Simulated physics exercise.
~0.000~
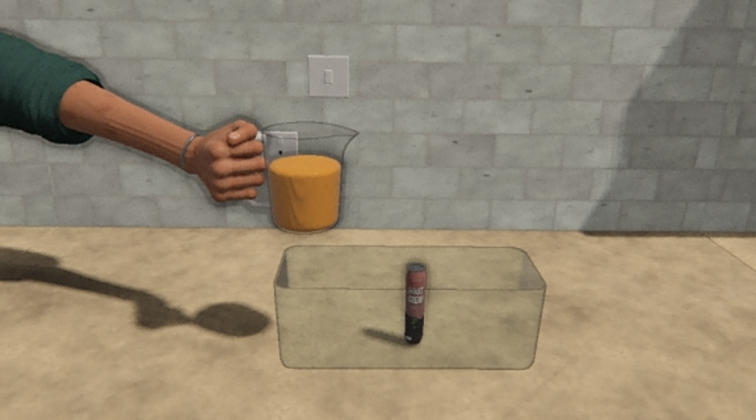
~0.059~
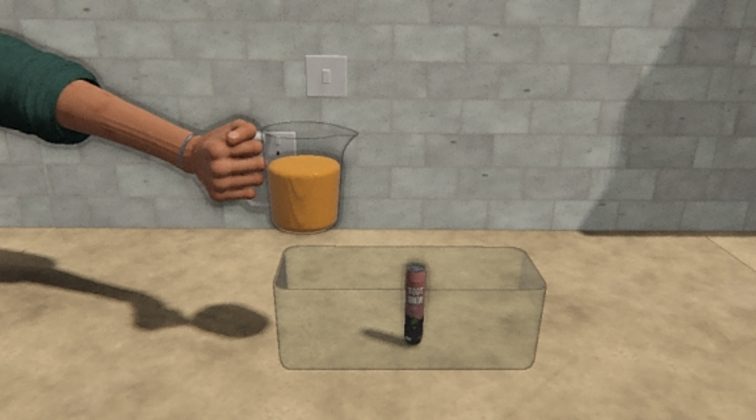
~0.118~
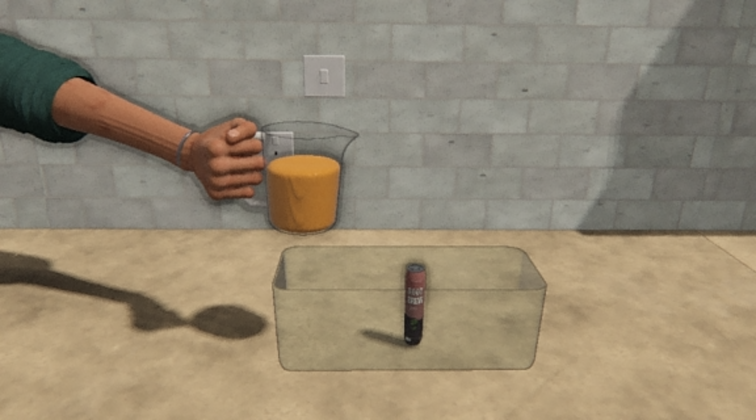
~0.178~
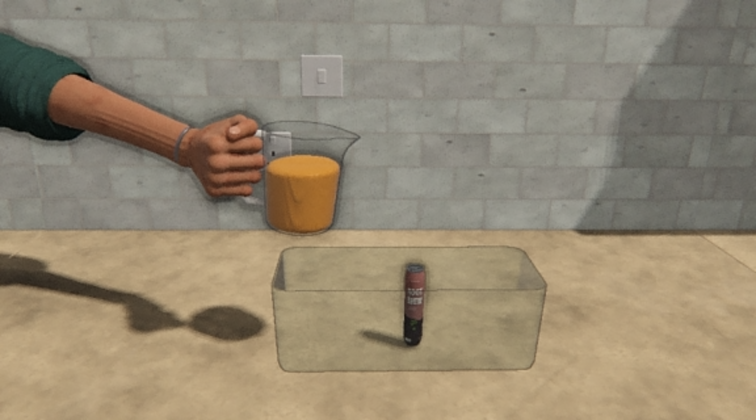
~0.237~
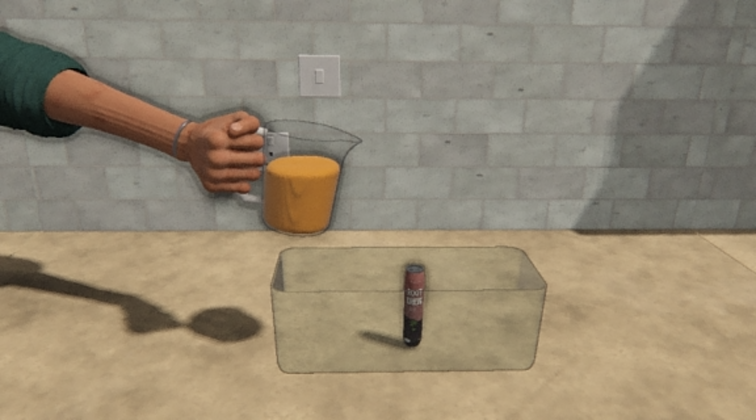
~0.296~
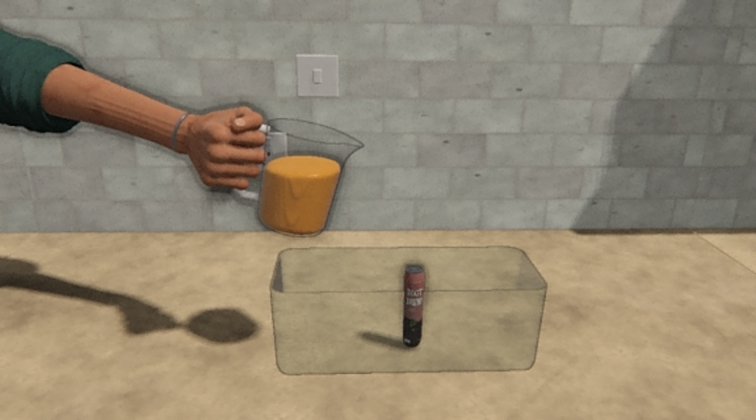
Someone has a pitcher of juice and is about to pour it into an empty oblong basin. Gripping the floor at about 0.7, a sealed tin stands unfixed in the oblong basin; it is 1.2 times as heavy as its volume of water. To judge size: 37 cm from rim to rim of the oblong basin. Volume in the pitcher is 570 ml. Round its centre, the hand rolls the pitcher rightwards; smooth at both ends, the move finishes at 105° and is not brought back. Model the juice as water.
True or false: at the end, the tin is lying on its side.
True.
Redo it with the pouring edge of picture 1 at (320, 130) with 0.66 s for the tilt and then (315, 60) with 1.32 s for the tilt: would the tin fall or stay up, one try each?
Try 1: Still standing; try 2: Still standing.
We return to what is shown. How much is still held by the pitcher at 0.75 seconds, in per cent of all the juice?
Still held: Roughly 94 % of the total.
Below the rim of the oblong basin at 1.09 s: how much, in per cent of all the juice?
About 44 per cent.
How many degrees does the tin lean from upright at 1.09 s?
Tilt: Around 15 degrees.
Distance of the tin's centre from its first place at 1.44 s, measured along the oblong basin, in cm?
Measured centre to centre, about 9 cm.
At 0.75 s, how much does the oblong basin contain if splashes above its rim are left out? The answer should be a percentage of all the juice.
0 %, give or take.
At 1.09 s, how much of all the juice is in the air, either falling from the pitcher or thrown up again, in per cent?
About 20 per cent.
By 0.75 s the tilt is 64° and 94 per cent is still to pour; the tin stands where it began.
By 1.09 s the tilt is 97° and 37 per cent is still to pour; the tin leans 16°.
By 1.44 s the tilt is 105° and 2 per cent is still to pour; the tin lies on its side.
By 1.82 s the tilt is 105° and 0 per cent is still to pour; the tin lies on its side.
At rest the tin lies on its side.
